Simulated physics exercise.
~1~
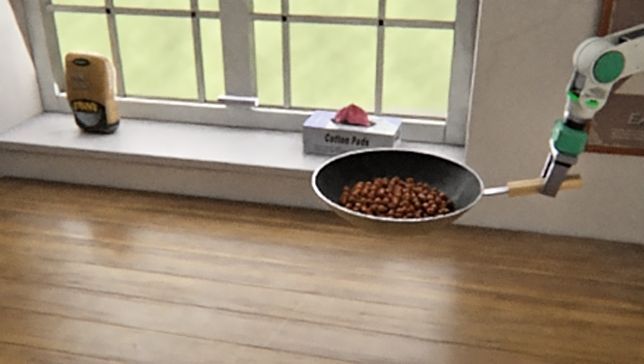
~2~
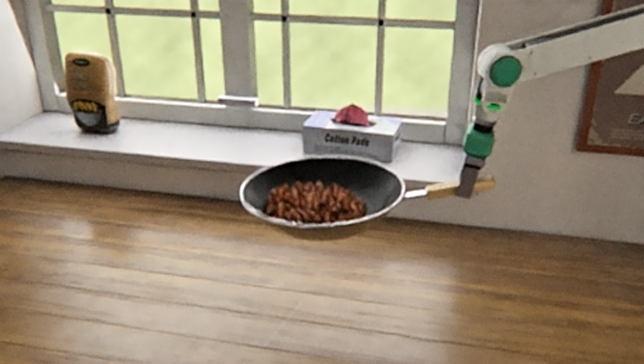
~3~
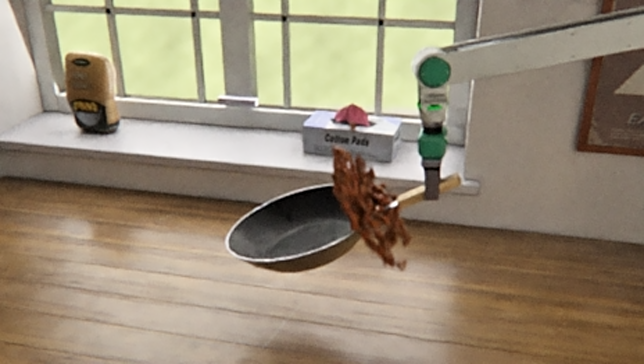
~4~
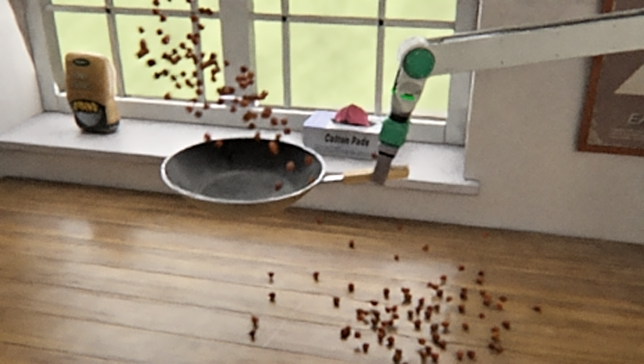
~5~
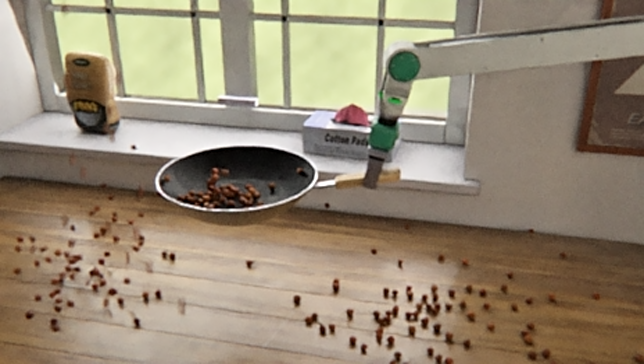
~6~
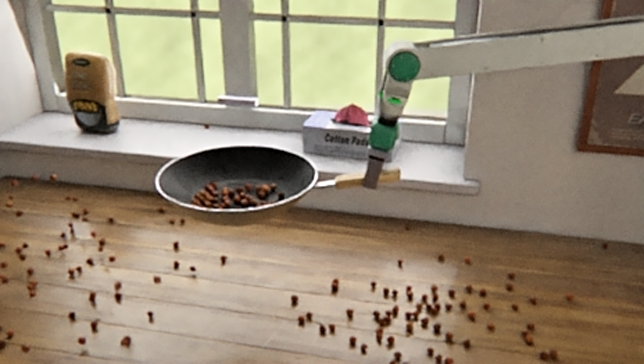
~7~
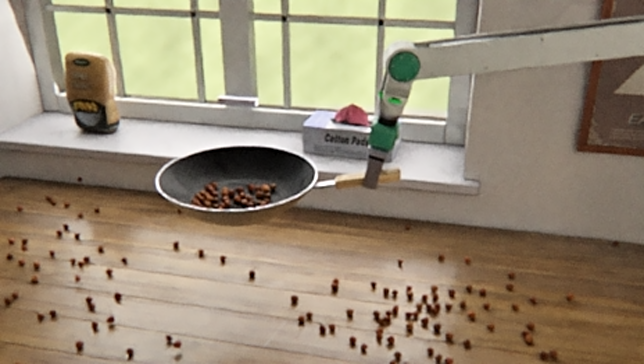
On a wooden countertop beneath a bright window, with a jar and a box labelled cotton pads on the sill, a robot arm holds a frying pan heaped with hazelnuts. The arm carries the pan to the left, then dips and tilts it, and the nuts surge up over the side near the handle. As the pan moves further left and rises, some nuts fly high above it while others scatter across the counter. A few drop back into the pan, which levels and stops. Most end up strewn over the wood, with a small pile left inside.
